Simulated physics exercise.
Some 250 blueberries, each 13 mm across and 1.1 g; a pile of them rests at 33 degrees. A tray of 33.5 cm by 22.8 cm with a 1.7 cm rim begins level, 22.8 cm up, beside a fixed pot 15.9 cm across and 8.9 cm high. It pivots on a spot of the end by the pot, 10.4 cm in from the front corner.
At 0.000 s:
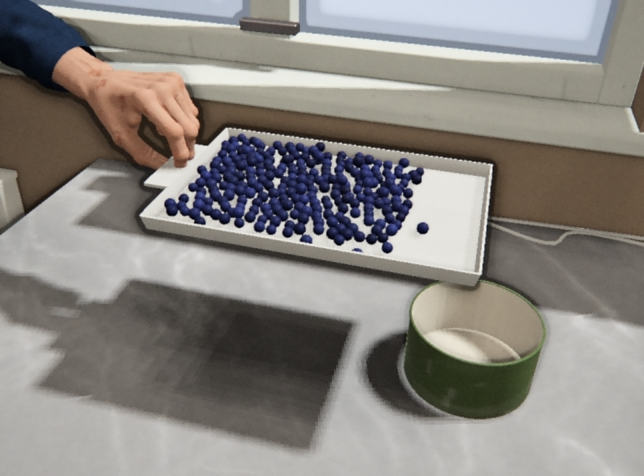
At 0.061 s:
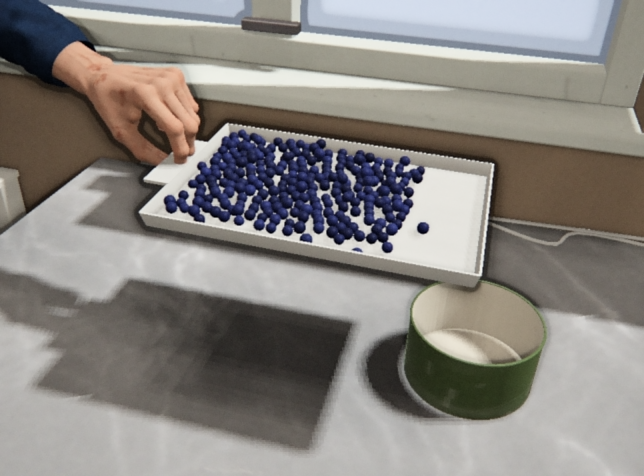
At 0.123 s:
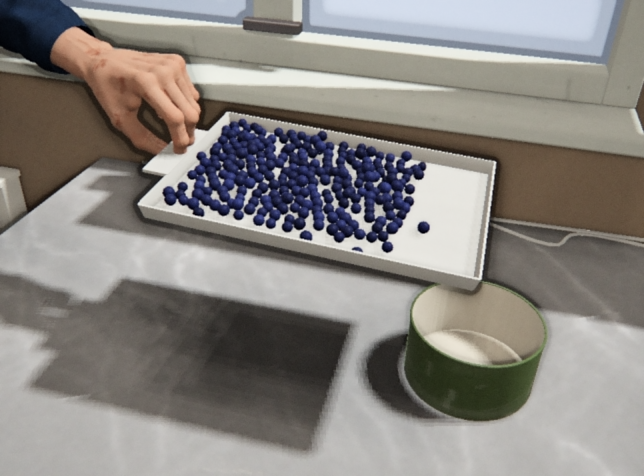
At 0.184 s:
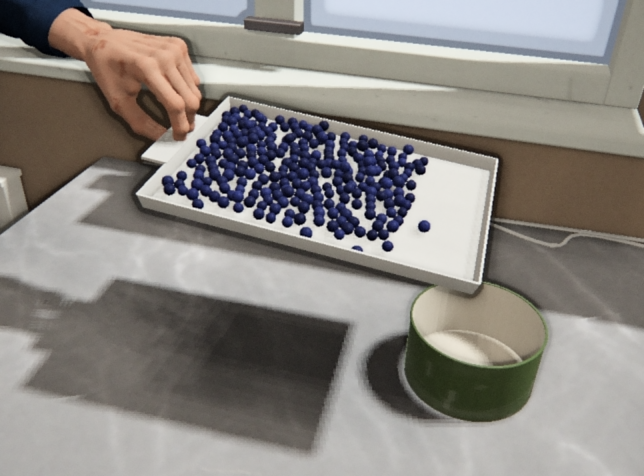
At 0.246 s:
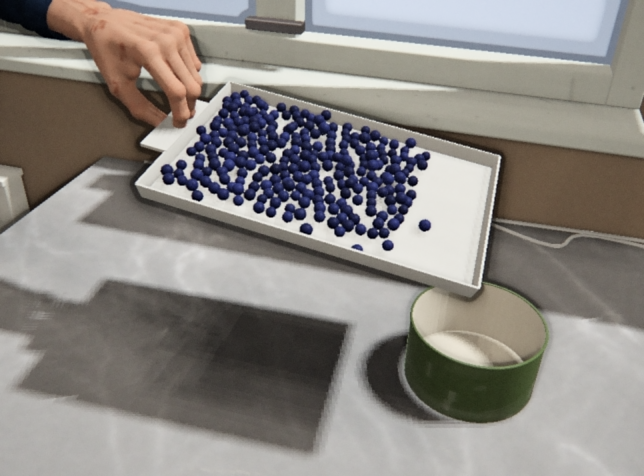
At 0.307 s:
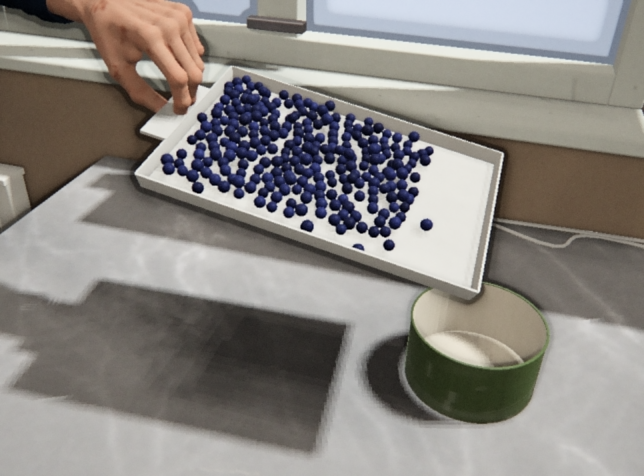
A hand raises the left end of a white tray of blueberries, tilting it rightward.
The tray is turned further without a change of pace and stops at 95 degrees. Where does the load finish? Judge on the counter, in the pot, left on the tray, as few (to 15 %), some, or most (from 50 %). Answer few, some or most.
Counter most, pot few, tray few.
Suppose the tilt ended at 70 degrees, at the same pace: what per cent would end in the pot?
It would be near 5 per cent.
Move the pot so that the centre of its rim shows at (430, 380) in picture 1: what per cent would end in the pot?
Some 90 per cent.
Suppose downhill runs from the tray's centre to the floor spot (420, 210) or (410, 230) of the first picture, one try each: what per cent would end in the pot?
About 45 and 25 per cent.
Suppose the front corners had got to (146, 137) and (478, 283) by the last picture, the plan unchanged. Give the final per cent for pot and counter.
Pot 25, counter 75.
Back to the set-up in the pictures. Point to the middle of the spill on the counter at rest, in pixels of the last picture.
Near (469, 469).
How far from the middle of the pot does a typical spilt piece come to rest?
Some 16 cm.
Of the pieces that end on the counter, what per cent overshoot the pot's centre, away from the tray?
Roughly 60 per cent.
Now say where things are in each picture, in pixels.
Tray tilt 0 degrees, front corners at (145, 214) and (476, 271); middle of the pieces at (302, 180); pot at (477, 318), in the first frame.
Tray tilt 1 degrees, front corners at (145, 211) and (476, 272); middle of the pieces at (302, 178), in the second frame.
Tray tilt 4 degrees, front corners at (144, 203) and (476, 276), lowest corner right front; middle of the pieces at (303, 171), in the third frame.
Tray tilt 7 degrees, front corners at (142, 193) and (476, 280), lowest corner right front; middle of the pieces at (304, 164), in the fourth frame.
Tray tilt 11 degrees, front corners at (141, 183) and (475, 284), lowest corner right front; middle of the pieces at (305, 156), in the fifth frame.
Tray tilt 14 degrees, front corners at (141, 172) and (475, 288), lowest corner right front; middle of the pieces at (307, 148); pot at (479, 321). Its pace works out near 55 degrees a second, in the sixth frame.
Then, at 0.97 s, tilt 52 degrees; the tray holds 95 %, the pot 0 %.
After 1.42 s, tilt 77 degrees; the tray holds 85 %, the pot 0 %.
After 1.94 s, tilt 95 degrees; the tray holds 0 %, the pot 5 %.
At rest (2.6 s), counter 95 %, pot 5 %, tray 0 %.
